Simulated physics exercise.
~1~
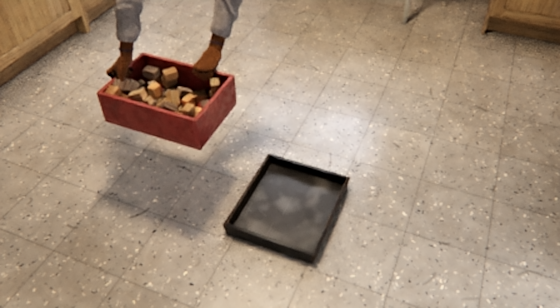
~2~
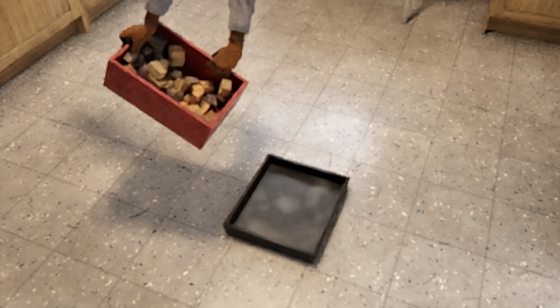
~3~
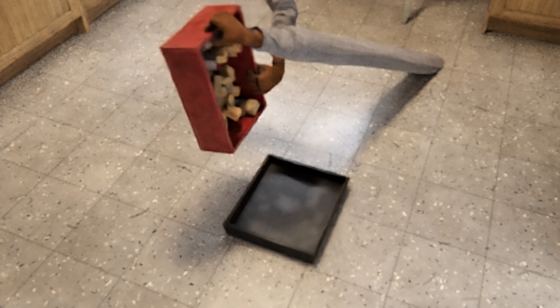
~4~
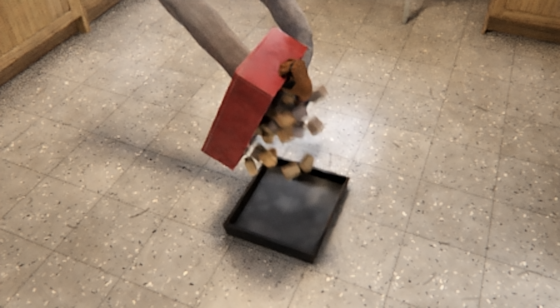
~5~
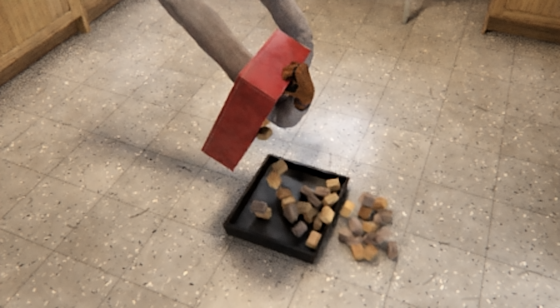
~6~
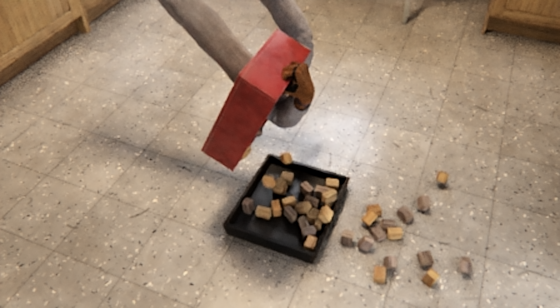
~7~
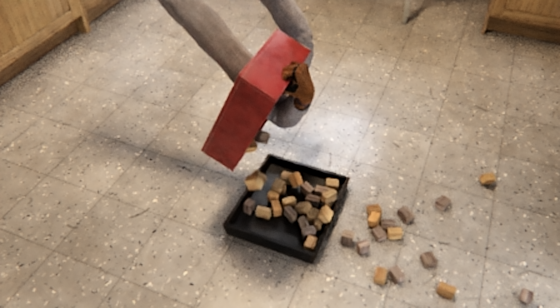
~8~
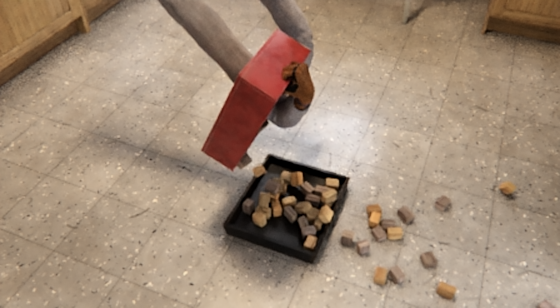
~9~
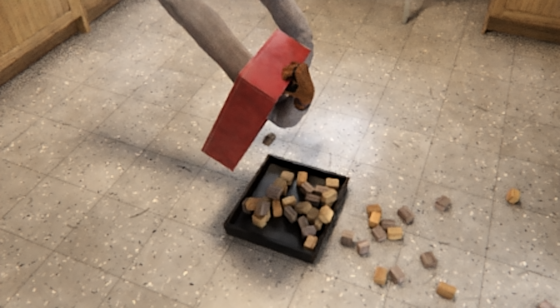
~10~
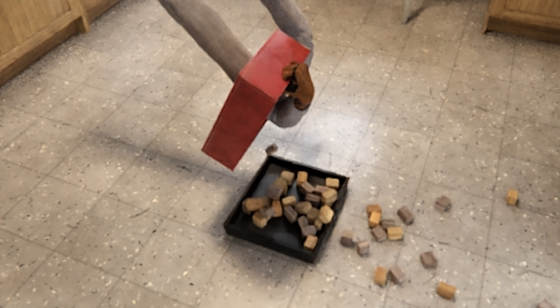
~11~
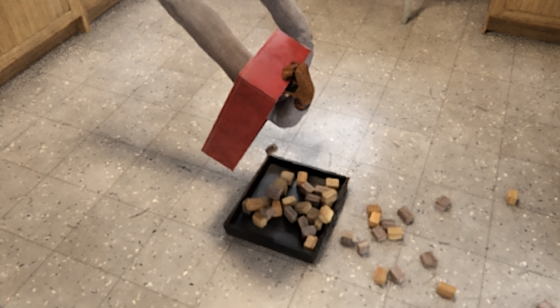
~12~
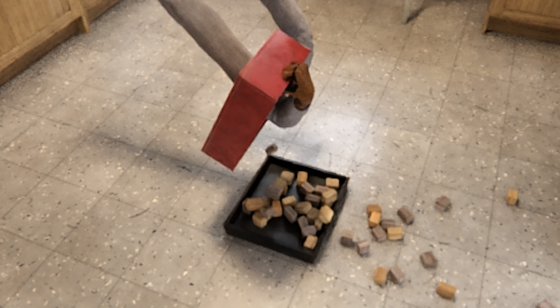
On a speckled tile floor, two hands tipping wooden blocks from a red box, most landing in a black tray, others scattering right.
